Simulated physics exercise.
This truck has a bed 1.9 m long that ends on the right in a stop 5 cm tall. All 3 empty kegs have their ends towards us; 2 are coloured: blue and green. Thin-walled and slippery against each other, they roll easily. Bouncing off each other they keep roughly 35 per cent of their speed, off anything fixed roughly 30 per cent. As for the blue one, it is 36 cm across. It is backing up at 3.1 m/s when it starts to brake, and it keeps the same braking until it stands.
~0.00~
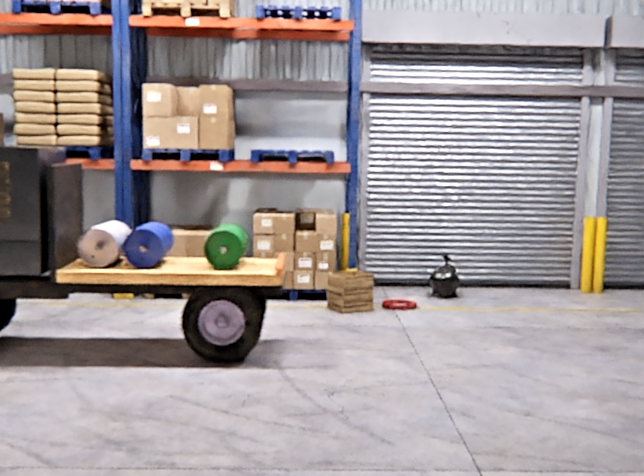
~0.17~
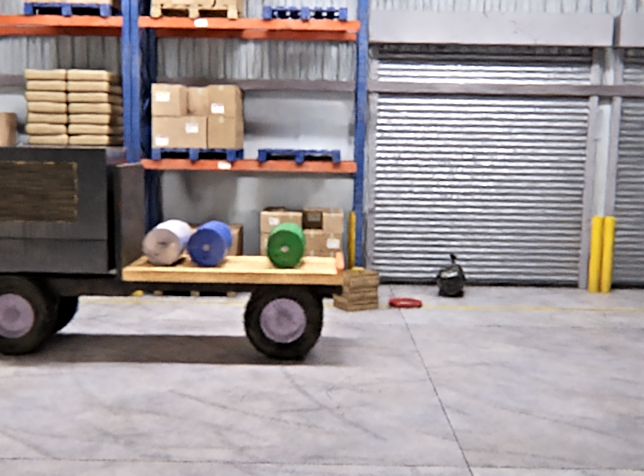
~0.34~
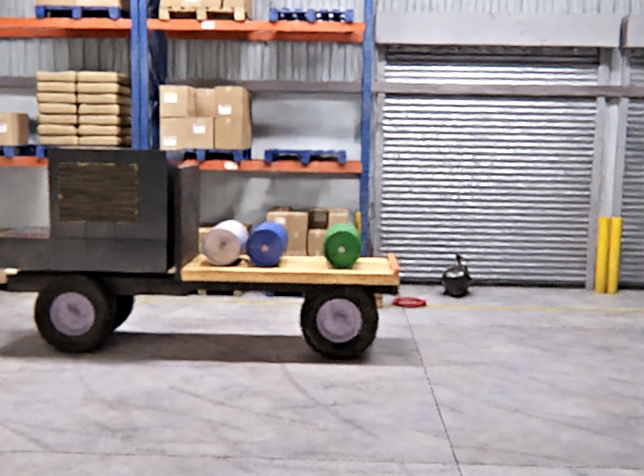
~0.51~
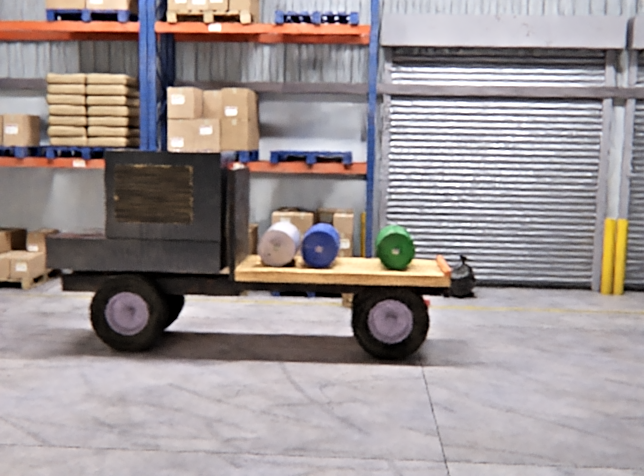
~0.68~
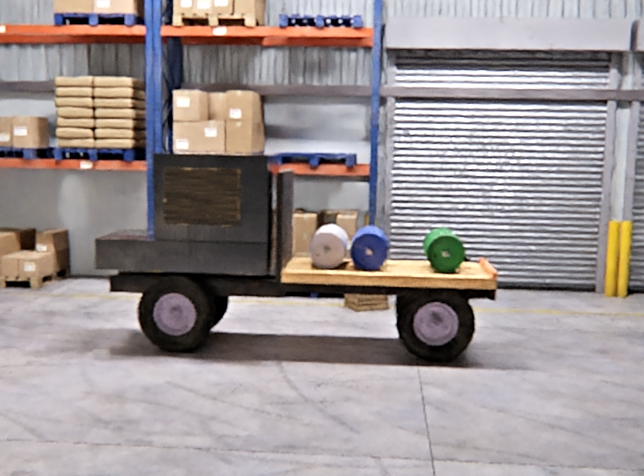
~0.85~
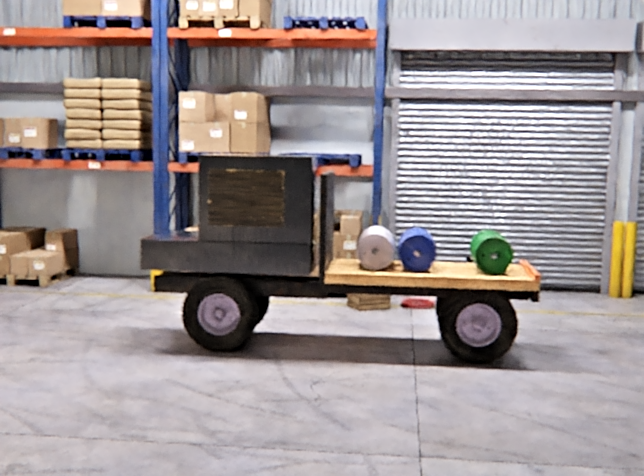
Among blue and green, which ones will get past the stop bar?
Blue: Not one of them; green: Not one of them.
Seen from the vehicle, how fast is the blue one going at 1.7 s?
Speed approx. 0.7 m/s.
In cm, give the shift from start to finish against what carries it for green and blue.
For green it's around 30, and for blue around 60.
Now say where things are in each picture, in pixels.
The first frame shows blue at (143, 249), green at (223, 250); tail bar at (279, 271); speed 3.1 m/s; 3 of the 3 make up the bottom layer on the bed.
The second frame shows blue at (206, 248), green at (285, 249); tail bar at (340, 270); speed 3.0 m/s.
The third frame shows blue at (264, 248), green at (342, 250); tail bar at (397, 271); speed 2.8 m/s.
The fourth frame shows blue at (319, 250), green at (396, 252); tail bar at (448, 273); speed 2.7 m/s.
The fifth frame shows blue at (369, 252), green at (446, 254); tail bar at (494, 276); speed 2.5 m/s.
The sixth frame shows blue at (417, 254), green at (495, 256); tail bar at (537, 277); speed 2.3 m/s.
After 1.7 s, blue is on the bed, 60 cm from the bar, rolling towards it; green is on the bed, 15 cm from the bar, rolling away from it; 0 of 3 are off.
After 2.8 s, blue is on the bed, 50 cm from the bar; green is on the bed, 10 cm from the bar; 0 of 3 are off.
At rest (4.0 s), blue is on the bed, 55 cm from the bar; green is on the bed, 15 cm from the bar; 0 of 3 are off.
